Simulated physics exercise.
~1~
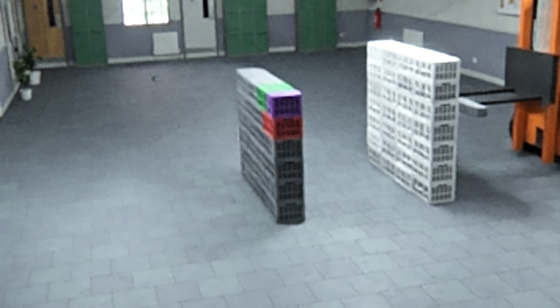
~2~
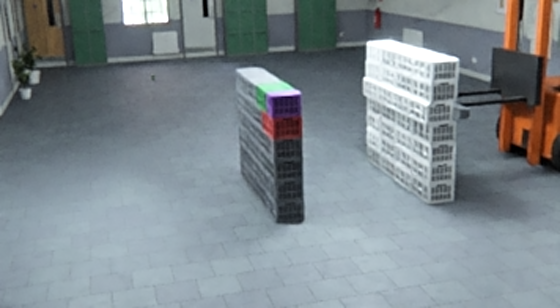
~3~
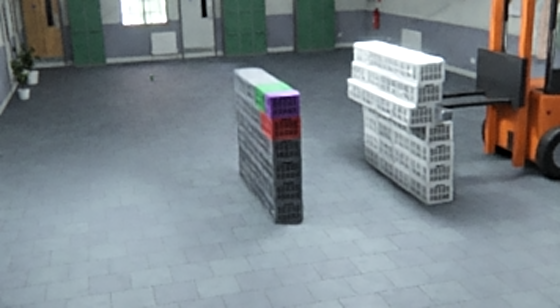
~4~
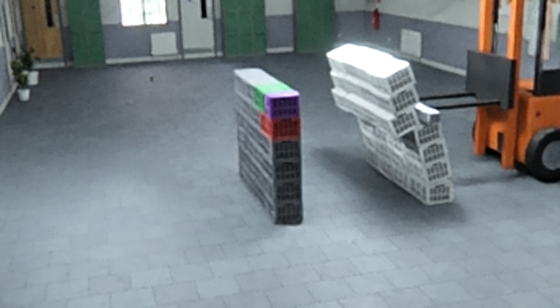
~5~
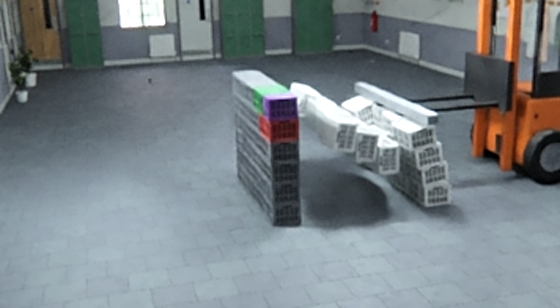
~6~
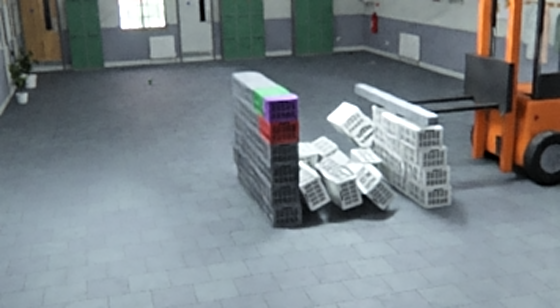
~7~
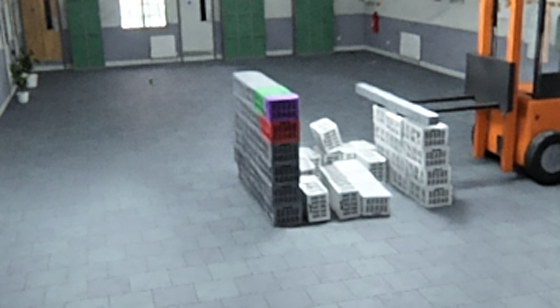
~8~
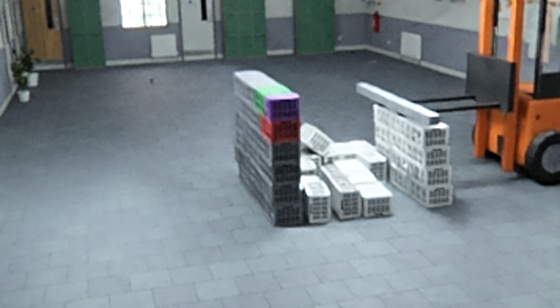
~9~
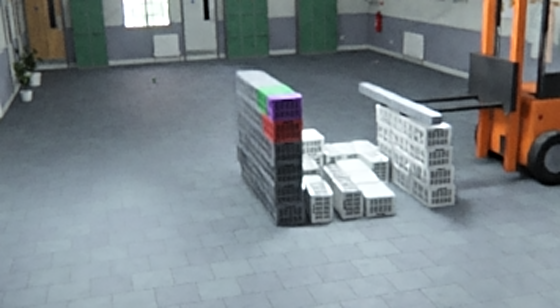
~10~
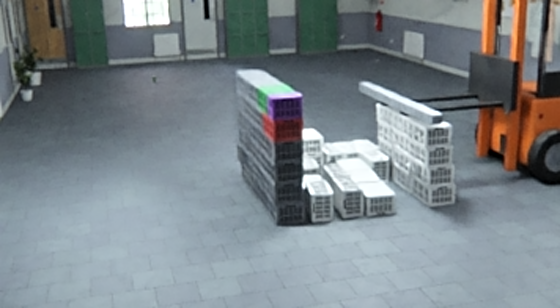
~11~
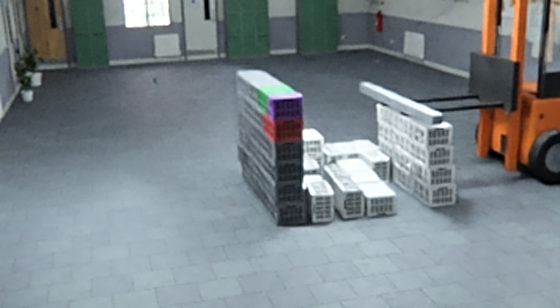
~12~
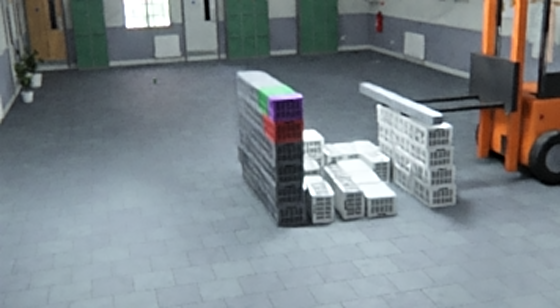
Forklift pushing a beam into a white crate wall, toppling its upper crates against a dark crate wall that stays standing.
